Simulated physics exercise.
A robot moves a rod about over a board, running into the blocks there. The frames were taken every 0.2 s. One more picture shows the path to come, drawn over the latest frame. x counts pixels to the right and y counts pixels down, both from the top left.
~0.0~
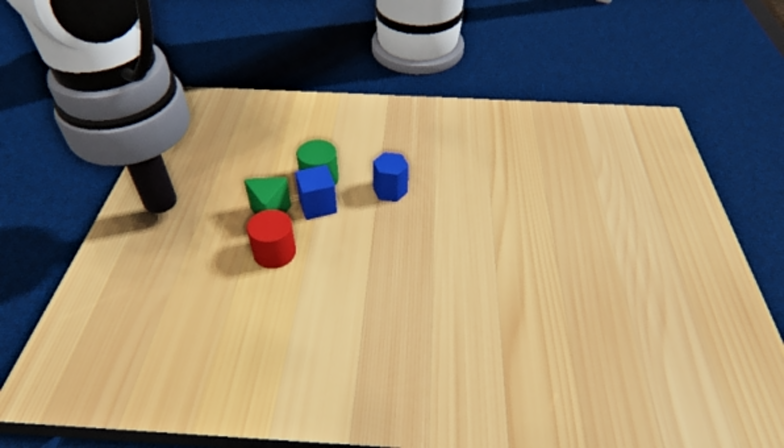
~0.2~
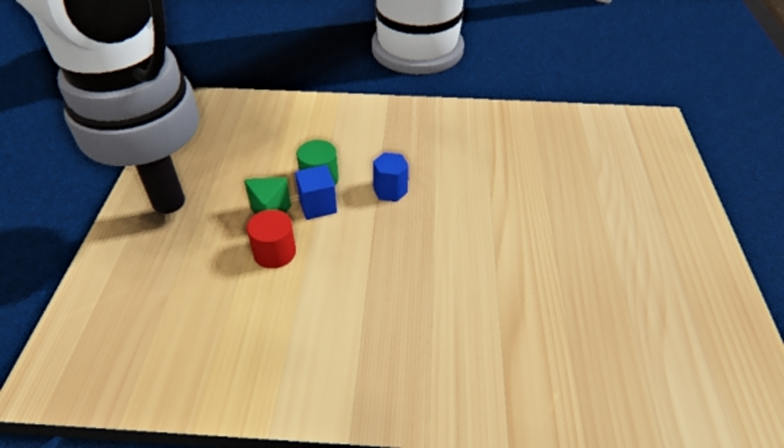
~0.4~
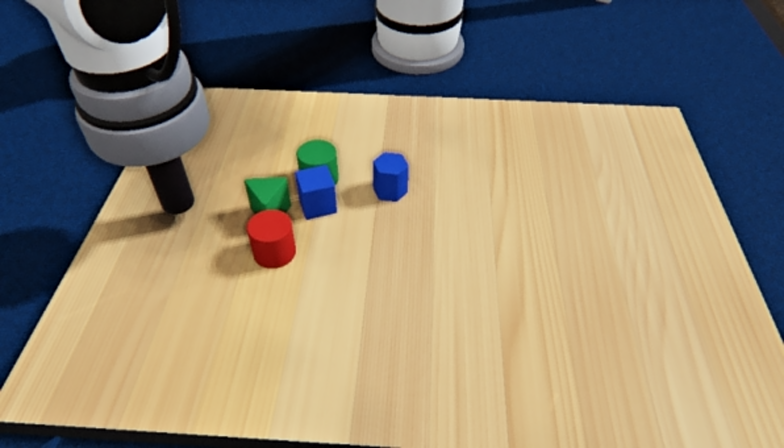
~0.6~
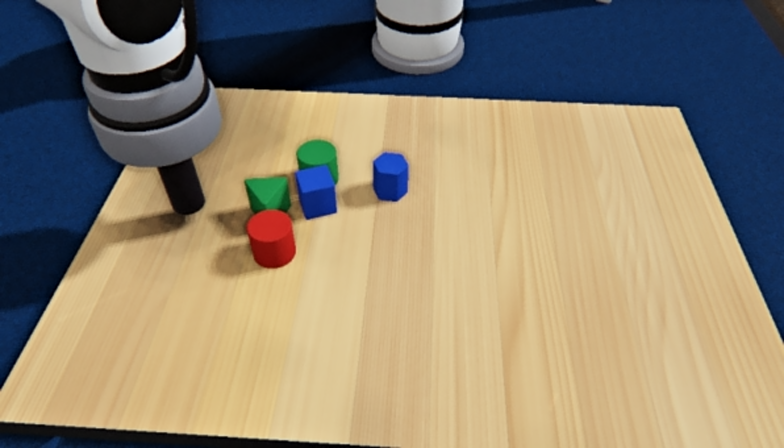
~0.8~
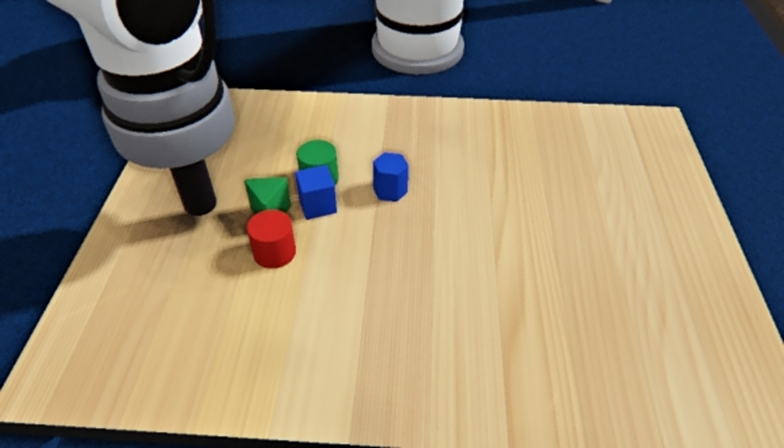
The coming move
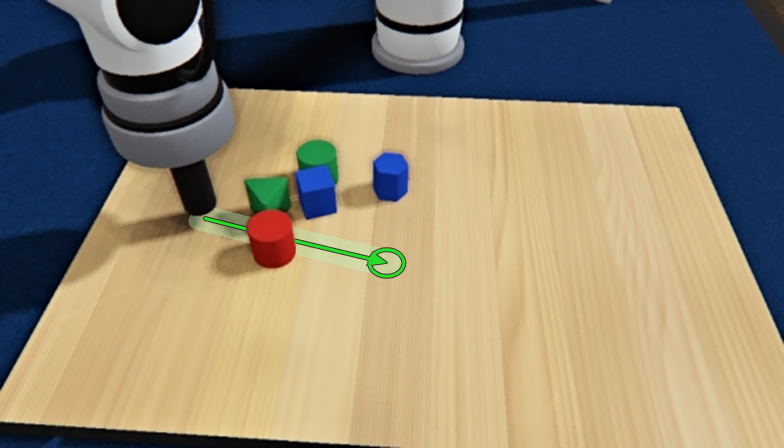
A robot arm with a black rod stands at the upper left of a pale wooden board on a blue surface, seen from above at an angle. Near the rod sit a red cylinder, a green three-sided block, a green round block, a blue cube and a blue hexagonal block, with a white base behind. The arm slides the rod slightly right, touching nothing, while the blocks and camera stay still.
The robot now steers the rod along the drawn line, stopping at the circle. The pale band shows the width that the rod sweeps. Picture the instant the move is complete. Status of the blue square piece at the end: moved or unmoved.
Put simply, it stays right there.
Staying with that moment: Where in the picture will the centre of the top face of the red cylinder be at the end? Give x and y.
It ends at (300, 248).
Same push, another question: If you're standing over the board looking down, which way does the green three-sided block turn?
The green three-sided block rotates counterclockwise.
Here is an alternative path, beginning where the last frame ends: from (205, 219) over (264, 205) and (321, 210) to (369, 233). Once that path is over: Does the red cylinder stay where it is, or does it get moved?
It sits in its place.
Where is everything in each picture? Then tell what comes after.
In the first picture, rod's lower end (161, 204); green three-sided block (265, 186); red cylinder (269, 225); blue square piece (315, 178).
In the second picture, rod (169, 204); blocks still.
In the third picture, rod (179, 205); blocks still.
In the fourth picture, rod (189, 205); blocks still.
In the fifth picture, rod (201, 206); green three-sided block (265, 186); red cylinder (269, 225); blue square piece (315, 178).
Drawn move, from (205, 219) directly to (387, 263).
The first path, step by step. One third of the way, rod (261, 221); green three-sided block (276, 186), turned 35° anticlockwise; red cylinder (276, 229).
Two thirds of the way, rod (323, 236); green three-sided block (277, 186), turned 35° anticlockwise; red cylinder (300, 248).
At the end, rod (387, 251); green three-sided block (277, 186), turned 35° anticlockwise; red cylinder (300, 248); blue square piece still.
